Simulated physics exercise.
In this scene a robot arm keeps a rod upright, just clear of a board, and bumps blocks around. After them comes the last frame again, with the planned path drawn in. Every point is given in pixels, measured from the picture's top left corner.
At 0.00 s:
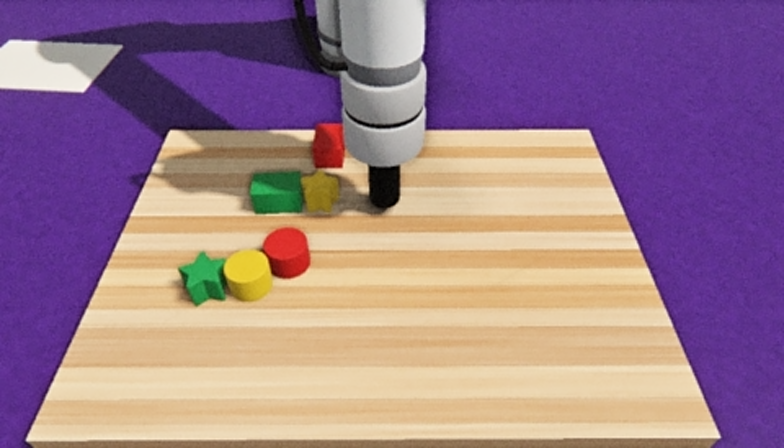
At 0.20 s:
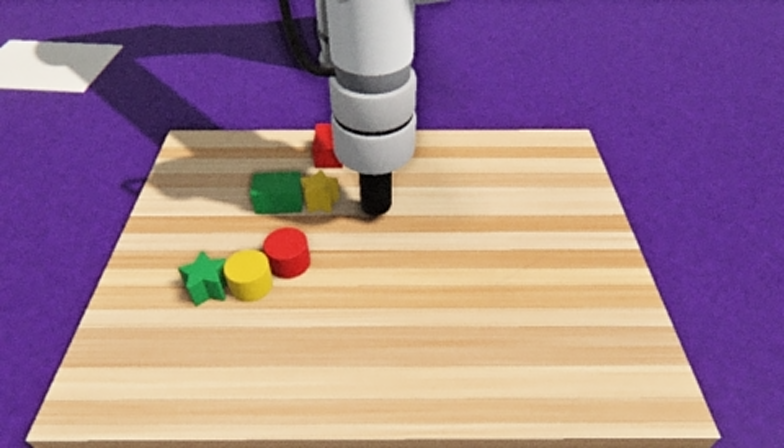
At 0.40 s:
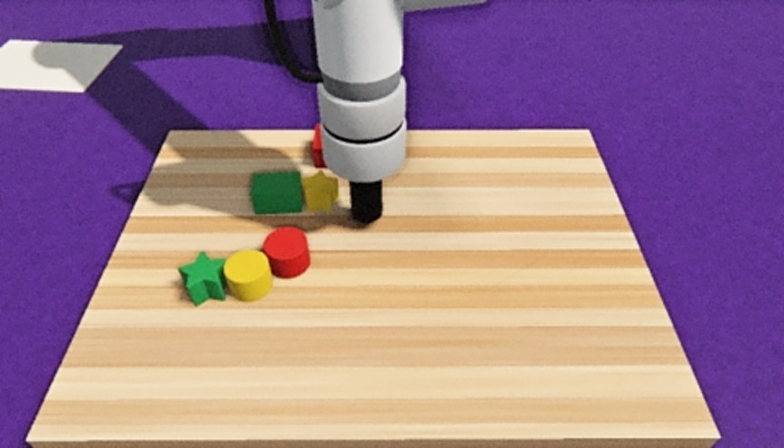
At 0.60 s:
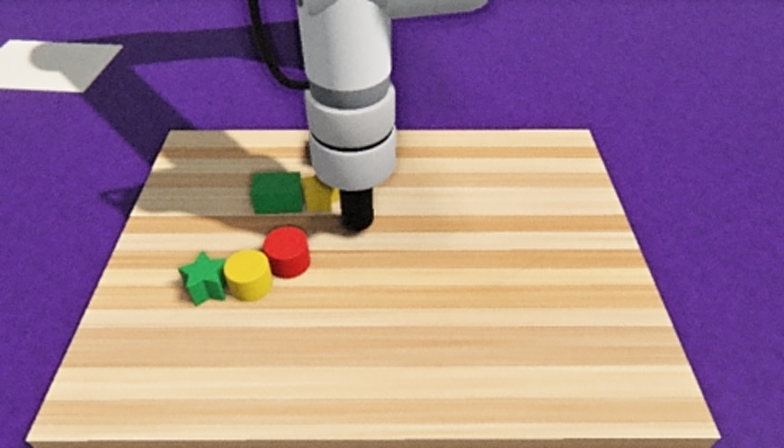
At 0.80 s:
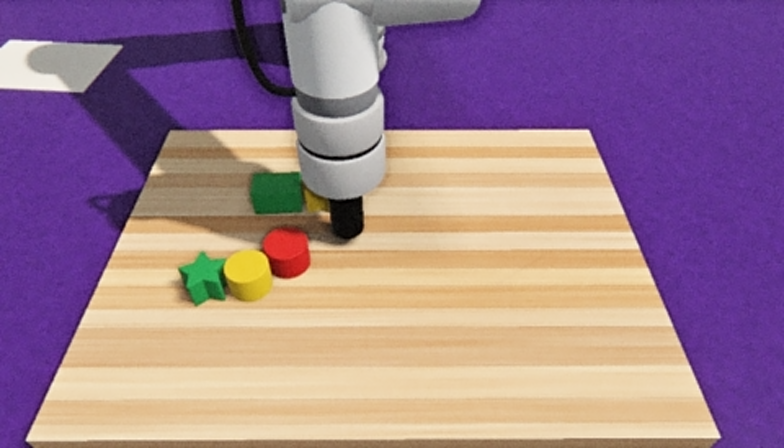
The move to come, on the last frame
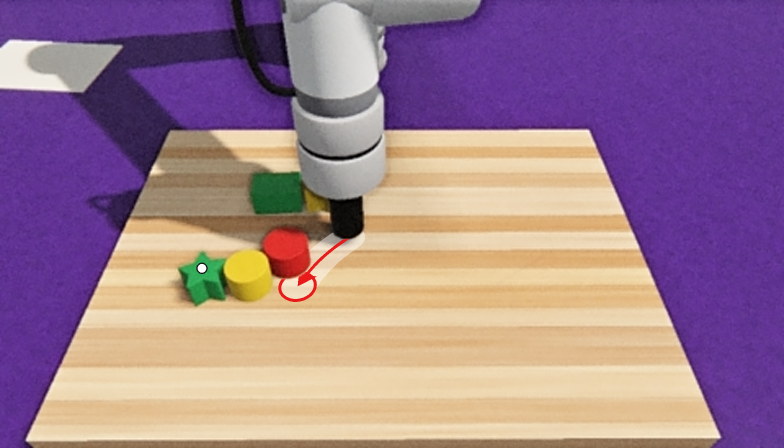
A robot arm with a black rod moves slowly down and to the left over a striped wooden board, passing in front of a red block and a yellow star, while the green, yellow and red blocks stay still.
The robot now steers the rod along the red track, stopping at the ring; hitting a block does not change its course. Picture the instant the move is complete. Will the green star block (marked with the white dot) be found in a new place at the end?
I'd say yes.
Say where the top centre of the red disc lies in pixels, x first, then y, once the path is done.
The centre of its top face lies at (257, 255).
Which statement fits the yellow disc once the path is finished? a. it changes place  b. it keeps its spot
My answer is option a.
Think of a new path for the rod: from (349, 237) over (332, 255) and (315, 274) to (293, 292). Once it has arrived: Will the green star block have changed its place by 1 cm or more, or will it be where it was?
The green star block moves.
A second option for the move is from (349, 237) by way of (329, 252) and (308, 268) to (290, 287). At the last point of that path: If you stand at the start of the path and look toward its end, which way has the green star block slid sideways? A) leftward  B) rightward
The one that fits is B, rightward.
Drawn move, from (349, 237) through (321, 259) to (298, 286); the dot is on the green star block.
The first path, step by step. Halfway along, rod (319, 251); yellow disc (239, 268); red disc (278, 245).
At the end, rod (296, 278); green star block (174, 274); yellow disc (214, 272); red disc (257, 255); yellow star block still.
